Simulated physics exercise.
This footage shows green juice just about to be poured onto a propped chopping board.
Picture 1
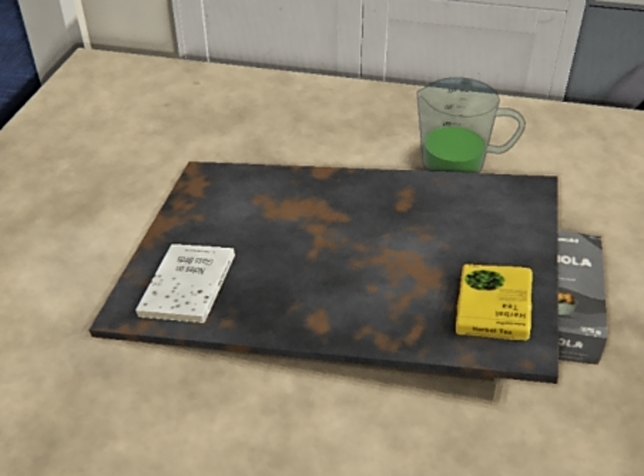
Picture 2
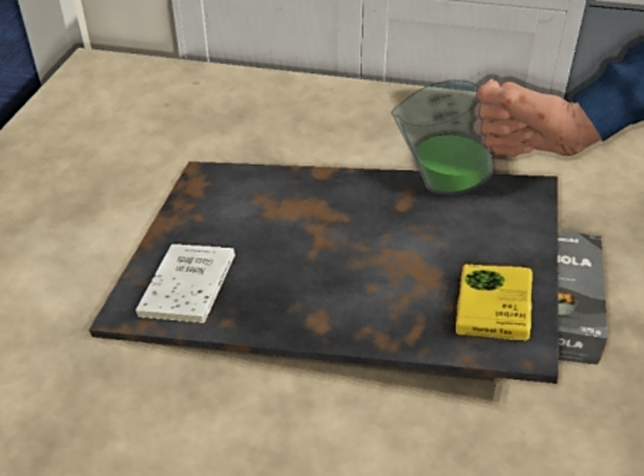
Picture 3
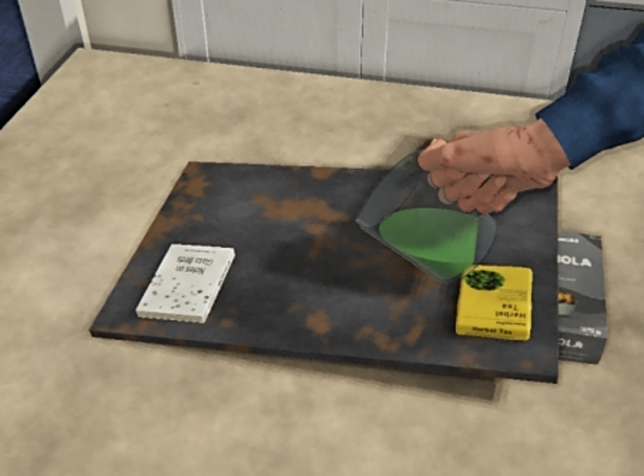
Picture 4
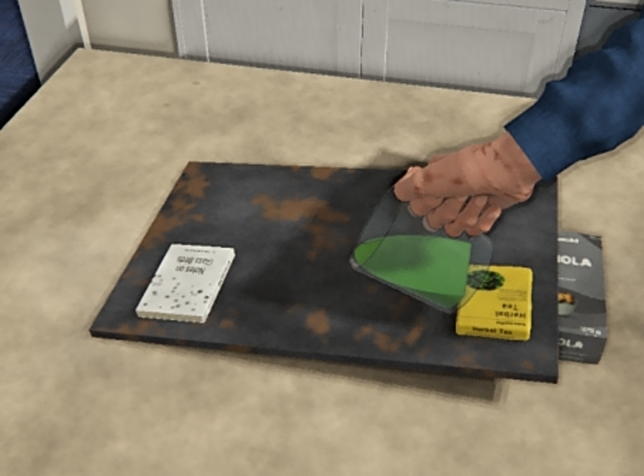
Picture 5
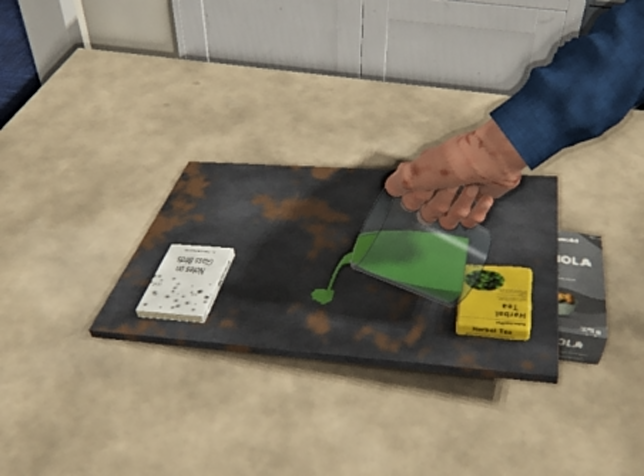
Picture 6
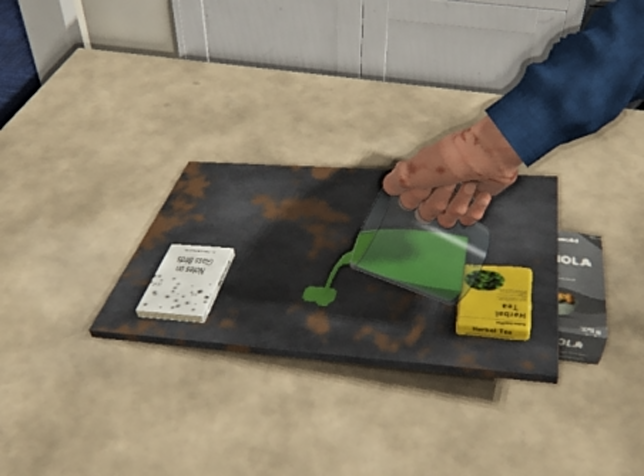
On a beige countertop, a hand lifting a measuring jug, tilting it over a dark board and starting to pour green juice.
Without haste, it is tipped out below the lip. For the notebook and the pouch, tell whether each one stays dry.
Notebook: Gets wet; pouch: Stays dry.
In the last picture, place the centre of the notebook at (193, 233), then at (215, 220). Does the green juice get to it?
Place one: It is overrun; place two: It is left alone.
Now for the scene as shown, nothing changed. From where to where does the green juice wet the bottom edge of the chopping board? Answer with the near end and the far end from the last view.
The wet stretch lies between (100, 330) and (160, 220).
Next, it runs down to the left; the notebook is in it; the pouch is clear of it.
After that, it runs down to the left and off the end; the notebook is in it; the pouch is clear of it.
Finally, it runs down to the left and off the end; the notebook is in it; the pouch is clear of it.
